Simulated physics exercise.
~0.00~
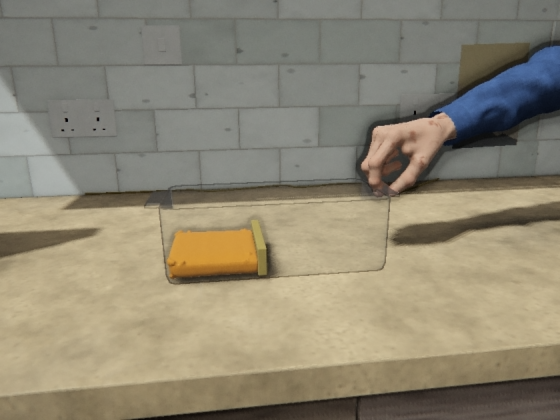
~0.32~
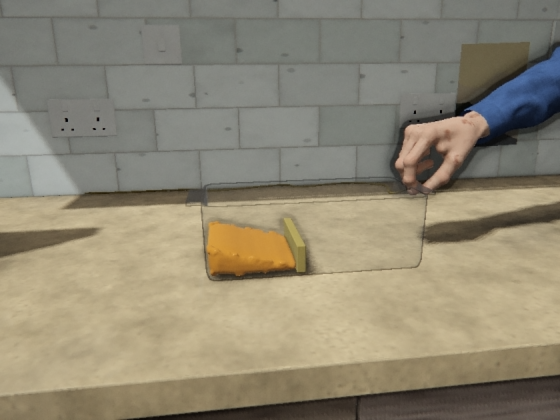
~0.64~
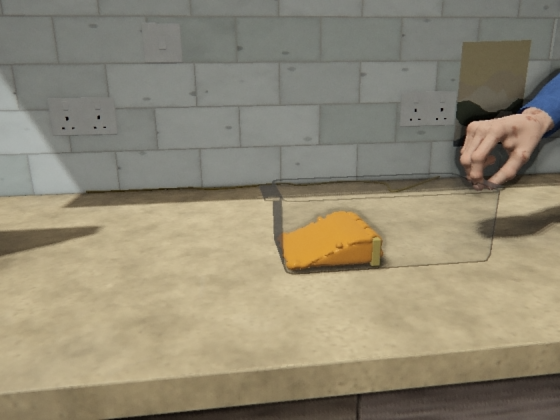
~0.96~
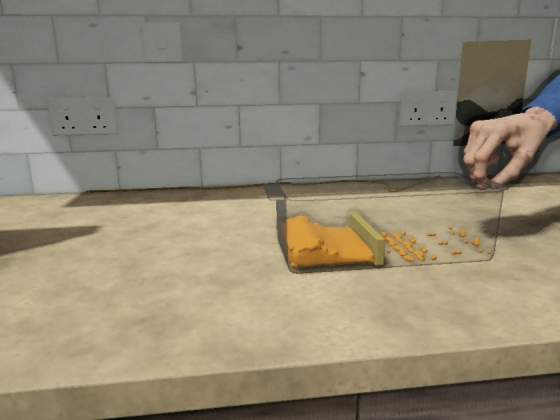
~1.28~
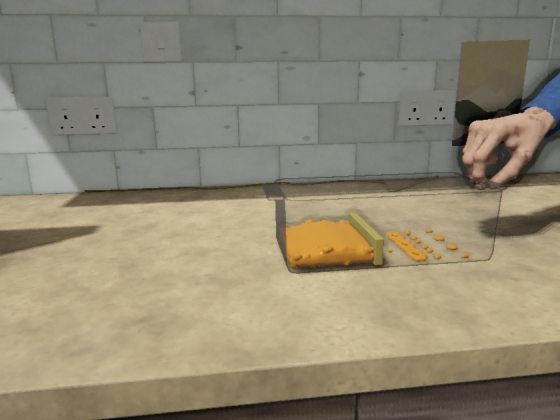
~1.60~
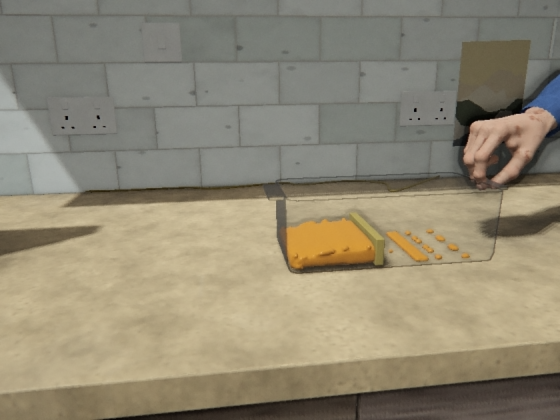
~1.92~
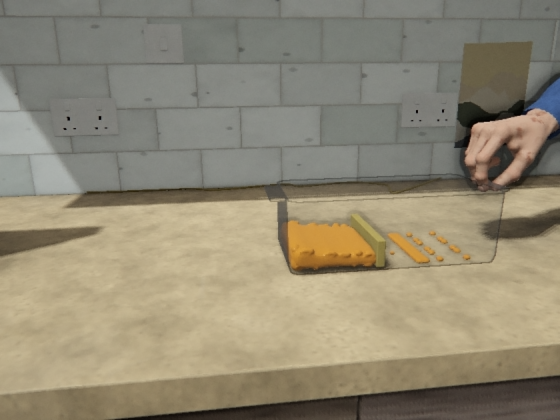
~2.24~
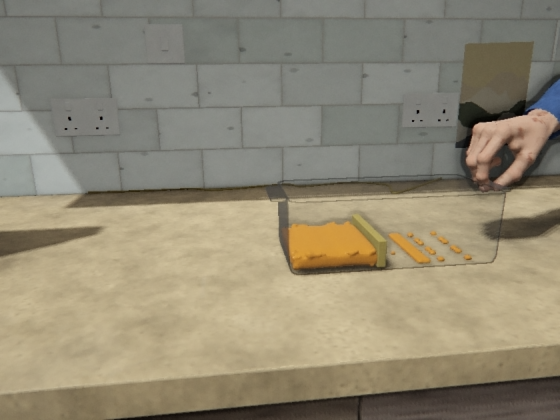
Hand pulling a clear tub of orange juice right along a counter, a little juice crossing the divider and settling beyond it.
